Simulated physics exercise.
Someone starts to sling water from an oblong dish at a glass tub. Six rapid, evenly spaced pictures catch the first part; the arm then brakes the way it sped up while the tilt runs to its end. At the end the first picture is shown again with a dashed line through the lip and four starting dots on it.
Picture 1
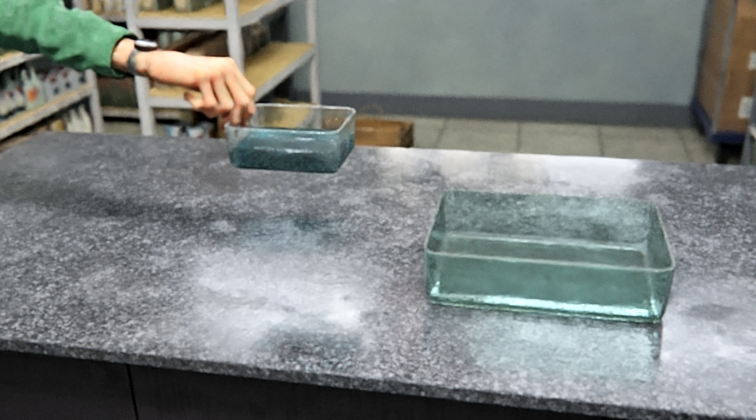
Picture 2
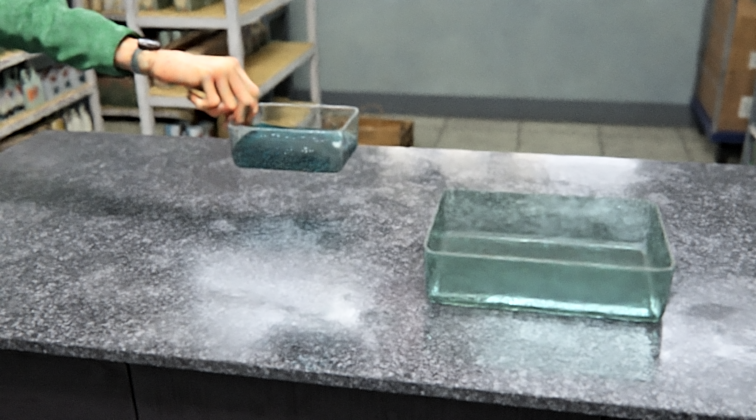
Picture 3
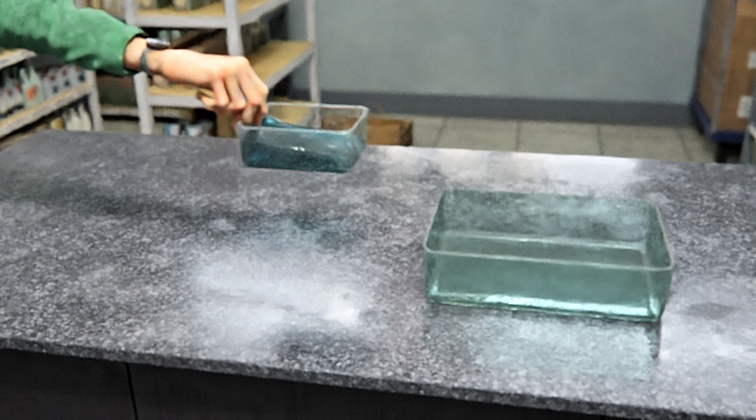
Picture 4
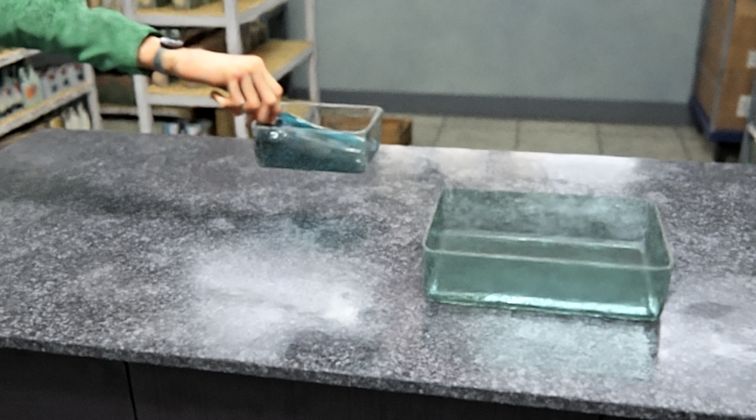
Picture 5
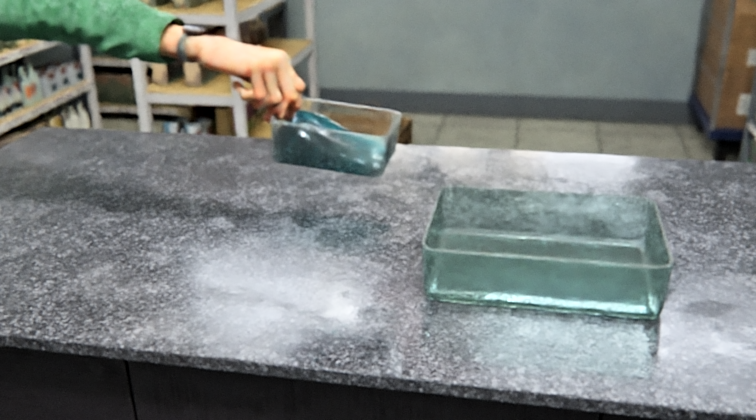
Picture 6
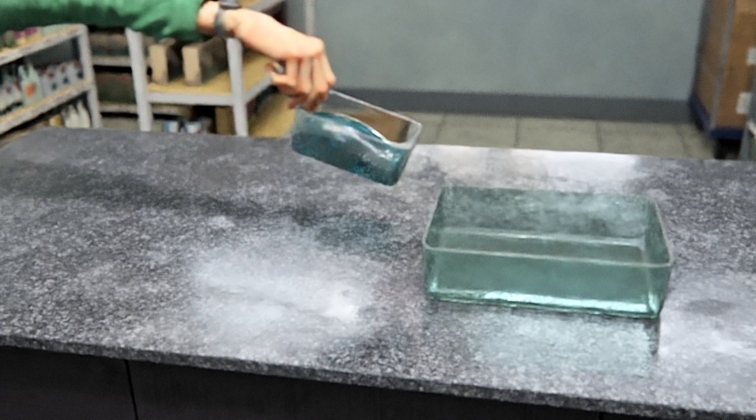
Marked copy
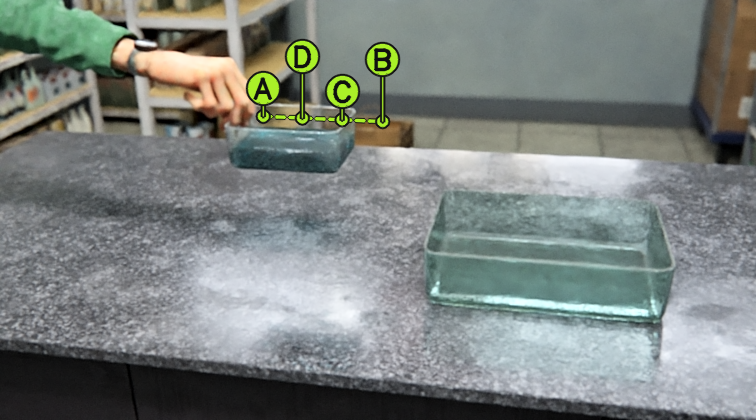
The clip opens with a green-sleeved arm holding a small glass dish of bluish water above a speckled grey counter, left of a larger glass tub. The water sloshes as the hand carries the dish to the right, then tilts it with its right end lower, while the tub stays still.
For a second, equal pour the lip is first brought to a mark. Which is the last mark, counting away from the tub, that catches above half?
The limit is D.
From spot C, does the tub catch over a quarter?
Yes.
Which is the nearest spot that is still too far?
The answer is A.
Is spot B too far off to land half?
No, that is safe.
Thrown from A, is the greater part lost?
Yes, it does.
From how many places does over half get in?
Three of them.
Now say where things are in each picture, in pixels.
In the first frame, upright, lip at (346, 120); tub from (426, 298) to (664, 319); nothing has left yet.
In the second frame, upright, lip at (349, 119); nothing has left yet.
In the third frame, upright, lip at (358, 119); nothing has left yet.
In the fourth frame, upright, lip at (373, 119); nothing has left yet.
In the fifth frame, tipped about 6°, lip at (393, 124); nothing has left yet.
In the sixth frame, tipped about 18°, lip at (415, 136); nothing has left yet.
In lime, A at (263, 116); B at (382, 121); C at (342, 119); D at (302, 118).
If A is chosen, about 23 % lands in the tub, 73 % falls short and 4 % goes beside or beyond.
If B is chosen, about 88 % lands in the tub, 2 % falls short and 11 % goes beside or beyond.
If C is chosen, about 81 % lands in the tub, 12 % falls short and 7 % goes beside or beyond.
If D is chosen, about 68 % lands in the tub, 26 % falls short and 6 % goes beside or beyond.
